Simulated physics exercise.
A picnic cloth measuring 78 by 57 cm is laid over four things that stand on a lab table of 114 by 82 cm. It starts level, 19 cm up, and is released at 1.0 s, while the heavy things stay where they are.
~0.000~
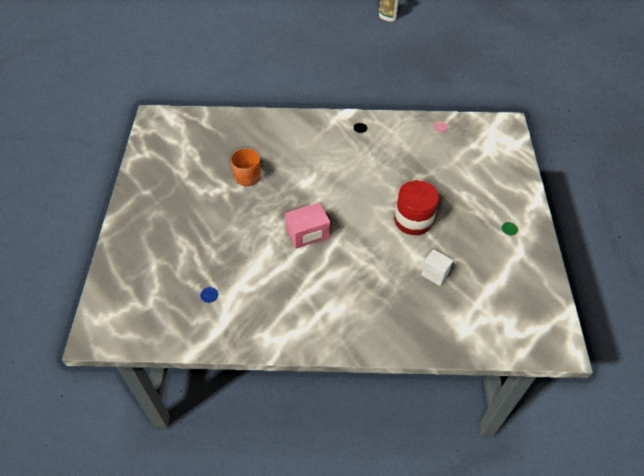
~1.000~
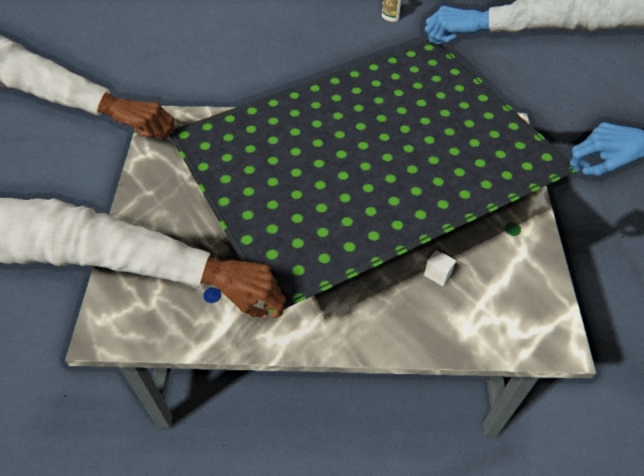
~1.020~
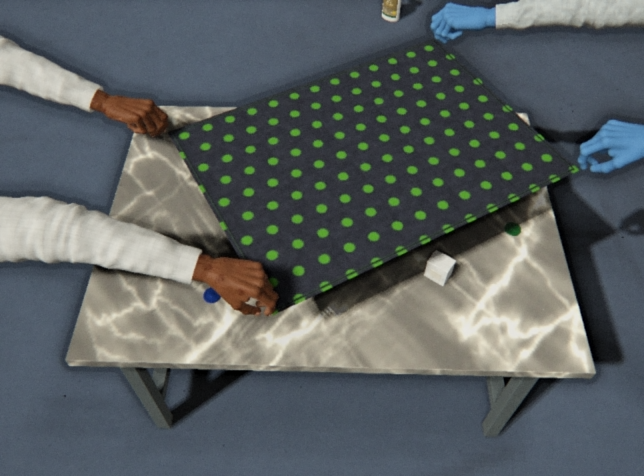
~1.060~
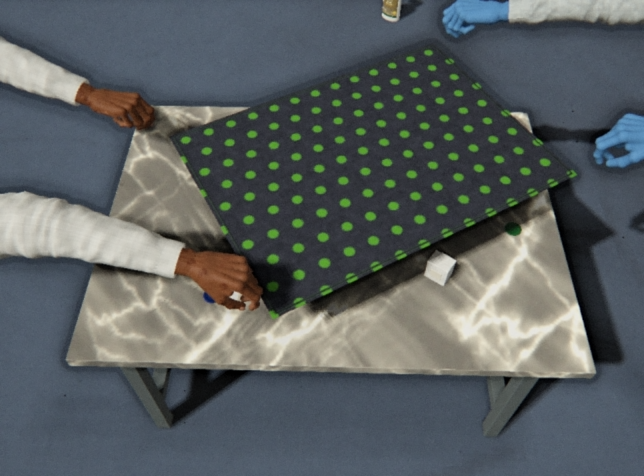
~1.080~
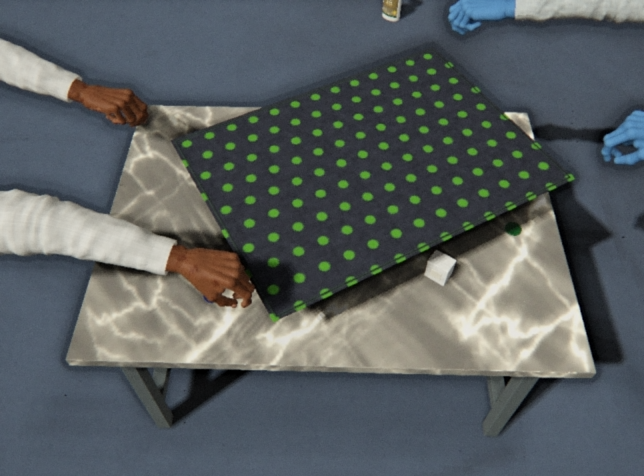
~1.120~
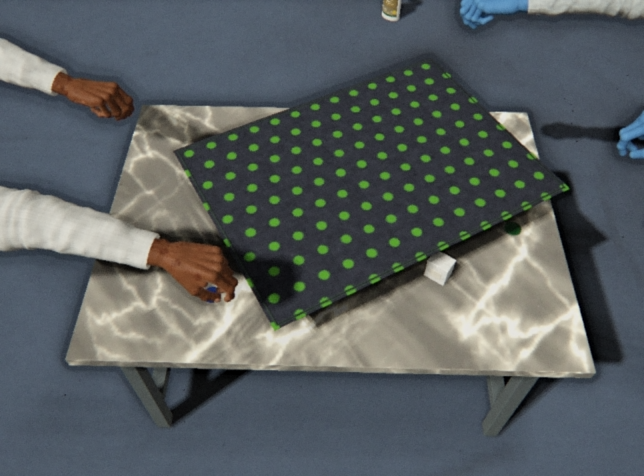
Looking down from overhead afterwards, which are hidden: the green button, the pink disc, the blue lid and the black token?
The green button gets covered, the pink disc gets covered, the blue lid still shows, the black token gets covered.
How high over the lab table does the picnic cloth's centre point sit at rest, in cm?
I'd put it near 6 cm.
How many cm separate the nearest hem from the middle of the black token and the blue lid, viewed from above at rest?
I'd put the first at about 3 cm and the second at about 8 cm.
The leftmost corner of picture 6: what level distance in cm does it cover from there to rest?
That corner moves about 6 cm, measured flat, before it rests.
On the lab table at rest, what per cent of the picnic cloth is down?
Roughly 50 %.
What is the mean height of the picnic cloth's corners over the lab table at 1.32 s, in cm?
On average the corners sit about 0 cm above the surface.
By 1.3 s, 40 % of it is down, spanning 89 by 84 cm, above pink disc, black token, green button.
By 1.5 s, 45 % of it is down, spanning 87 by 81 cm, above pink disc, black token, green button.
By 1.7 s, 50 % of it is down, spanning 87 by 84 cm, above pink disc, black token, green button.
By 1.9 s, 50 % of it is down, spanning 87 by 83 cm, above pink disc, black token, green button.
By 2.7 s, 50 % of it is down, spanning 87 by 83 cm, above pink disc, black token, green button.
